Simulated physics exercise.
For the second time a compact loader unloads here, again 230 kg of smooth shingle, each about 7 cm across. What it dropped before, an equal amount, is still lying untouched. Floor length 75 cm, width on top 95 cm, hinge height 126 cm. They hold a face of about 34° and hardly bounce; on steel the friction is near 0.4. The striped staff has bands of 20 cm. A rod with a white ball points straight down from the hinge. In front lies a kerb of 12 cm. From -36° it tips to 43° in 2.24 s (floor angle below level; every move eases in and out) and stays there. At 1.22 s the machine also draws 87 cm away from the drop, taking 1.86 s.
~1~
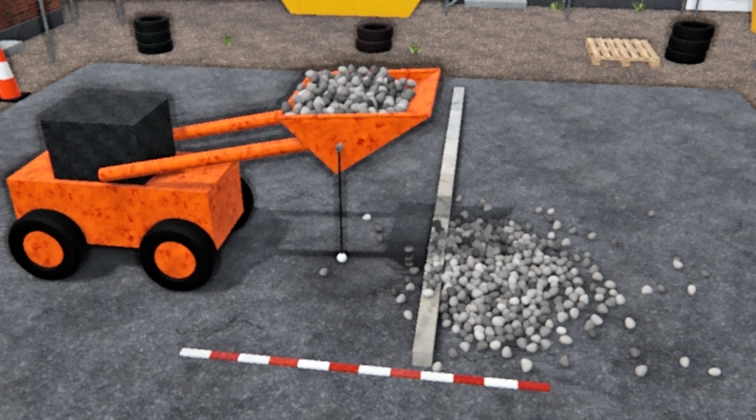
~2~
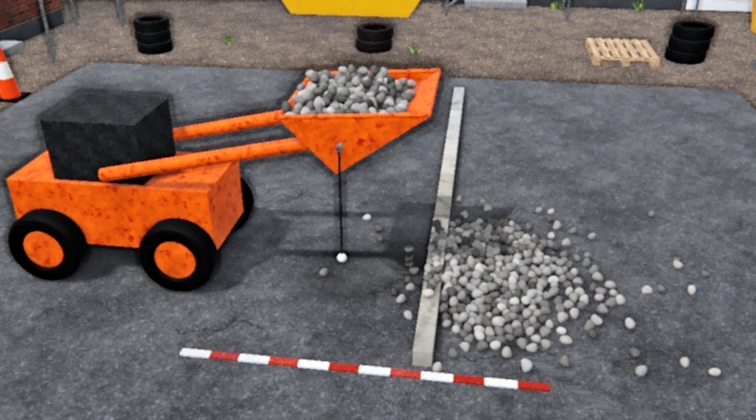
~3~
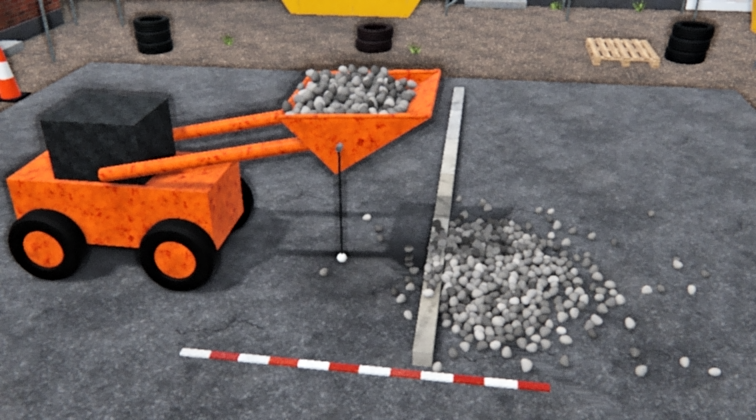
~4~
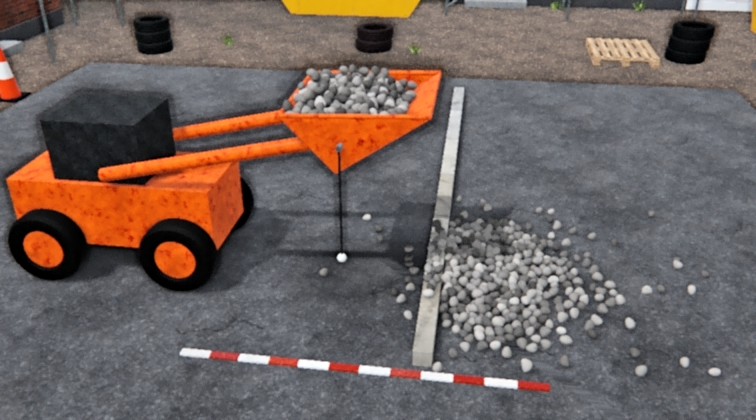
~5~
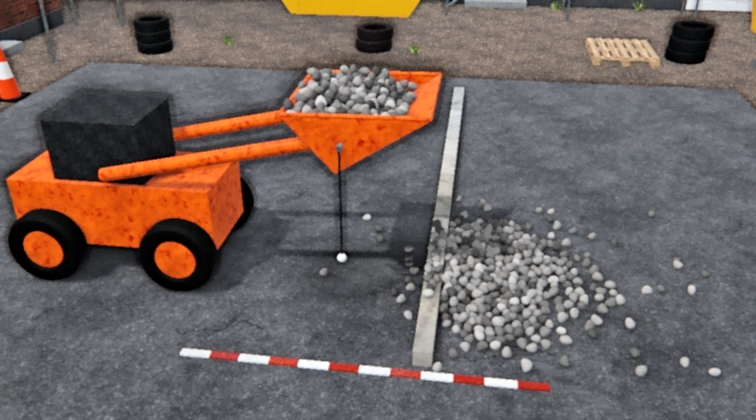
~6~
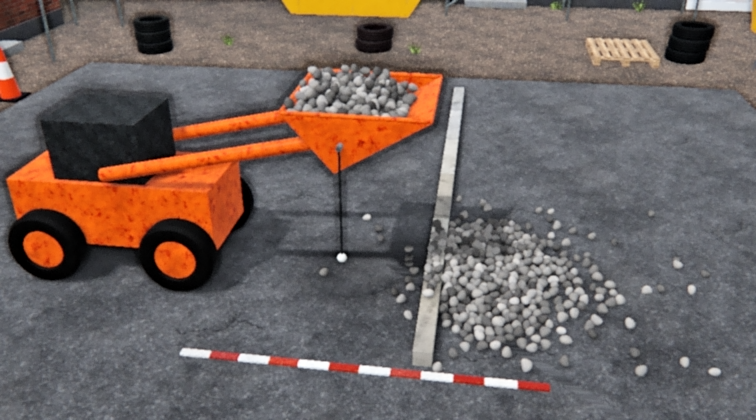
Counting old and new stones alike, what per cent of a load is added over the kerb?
About 28 per cent.
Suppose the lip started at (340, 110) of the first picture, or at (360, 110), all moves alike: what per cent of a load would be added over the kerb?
First some 0, then 0 per cent.
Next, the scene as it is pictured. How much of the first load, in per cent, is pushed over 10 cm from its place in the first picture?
Roughly 0 per cent of them.
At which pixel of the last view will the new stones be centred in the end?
Near (413, 264).
Then, 1.3 s after the last picture the floor is at 31°; in per cent of one load, 67 in the bucket, 37 on this side of the kerb, 97 over the kerb; the foremost stones are at (682, 286).
Then, 2.0 s after the last picture the floor is at 43°; in per cent of one load, 0 in the bucket, 79 on this side of the kerb, 121 over the kerb; the foremost stones are at (682, 286).
Then, 3.2 s after the last picture the floor is at 43°; in per cent of one load, 0 in the bucket, 79 on this side of the kerb, 121 over the kerb; the foremost stones are at (682, 286).
Then, 5.6 s after the last picture the floor is at 43°; in per cent of one load, 0 in the bucket, 79 on this side of the kerb, 121 over the kerb; the foremost stones are at (682, 286). Net gain over the kerb, 28.
